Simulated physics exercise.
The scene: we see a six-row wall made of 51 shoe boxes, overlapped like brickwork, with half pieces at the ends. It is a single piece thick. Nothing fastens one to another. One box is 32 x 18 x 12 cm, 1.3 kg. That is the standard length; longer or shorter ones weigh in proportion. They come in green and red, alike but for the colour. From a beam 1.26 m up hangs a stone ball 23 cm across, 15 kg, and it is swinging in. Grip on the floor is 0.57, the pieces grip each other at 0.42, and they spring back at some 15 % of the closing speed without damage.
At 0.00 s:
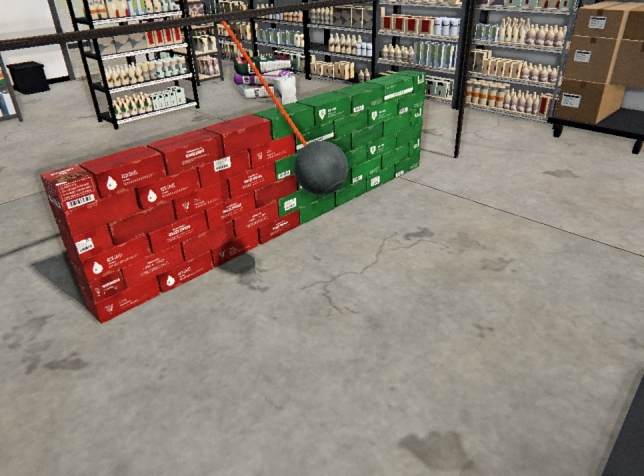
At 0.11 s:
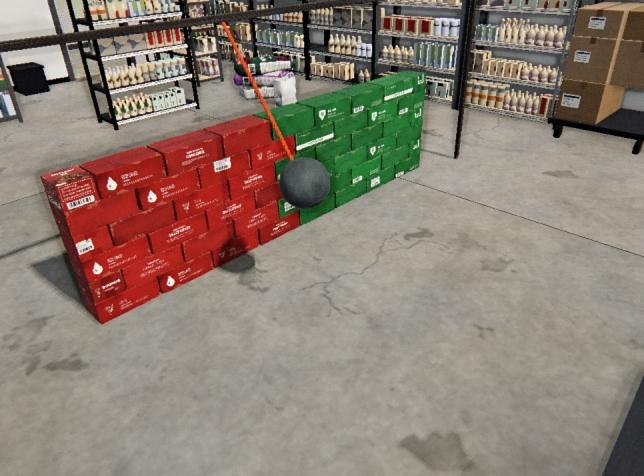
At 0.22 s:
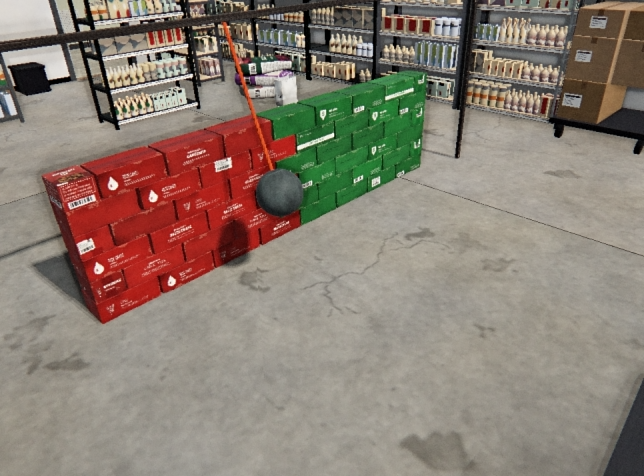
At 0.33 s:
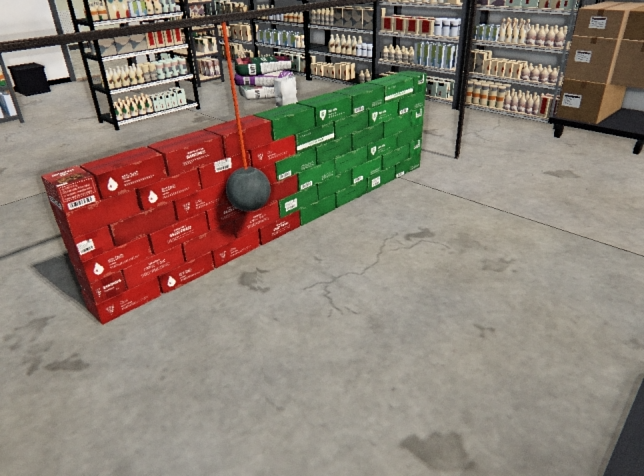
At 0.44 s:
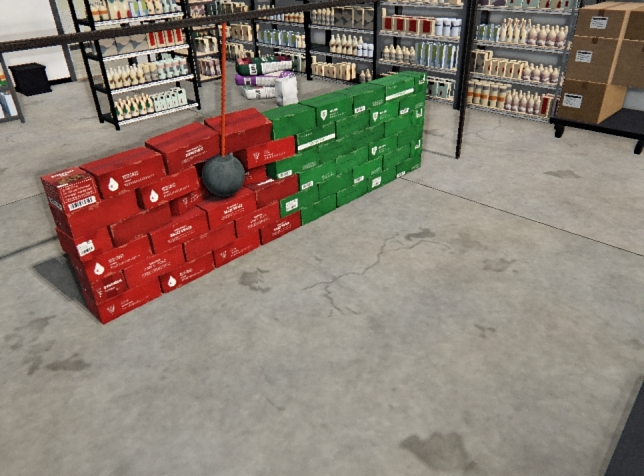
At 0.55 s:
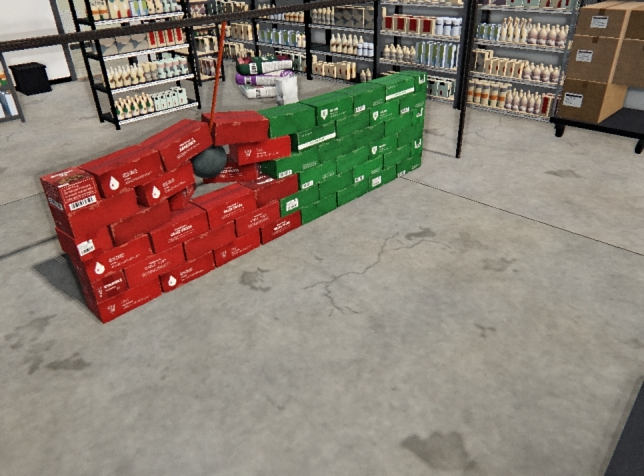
The video shows a dark ball on an orange line swinging leftward past a wall of stacked red and green boxes, then pushing into the upper part of the red section, shifting and tilting several boxes.
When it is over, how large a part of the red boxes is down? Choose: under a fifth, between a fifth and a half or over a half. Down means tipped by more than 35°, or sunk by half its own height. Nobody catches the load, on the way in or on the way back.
The part is from a fifth to a half.
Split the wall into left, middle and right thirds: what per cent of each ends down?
In per cent: Left 30, middle 30, right 0.
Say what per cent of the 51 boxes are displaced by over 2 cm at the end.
It is 25 per cent.
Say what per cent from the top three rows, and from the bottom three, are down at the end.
Top 30, bottom 0 per cent.
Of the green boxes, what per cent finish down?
Green 0 per cent.
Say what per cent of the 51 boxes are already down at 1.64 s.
At that moment 15 per cent.
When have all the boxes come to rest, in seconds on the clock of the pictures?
Around 2.5 s.
After 0.98 s, line 29° past plumb; 3 of the 24 red boxes down (3 of 51 in all colours); top red box shifted 29 mm.
After 1.64 s, line 36° before plumb; 7 of the 24 red boxes down (8 of 51 in all colours); top red box shifted 32 mm.
At rest (2.7 s), line 35° past plumb; 8 of the 24 red boxes down (9 of 51 in all colours); top red box shifted 35 mm; top green box unmoved. That is 33 per cent. As the last picture would show them, middles, top red box near (67, 191), top green box near (360, 97).
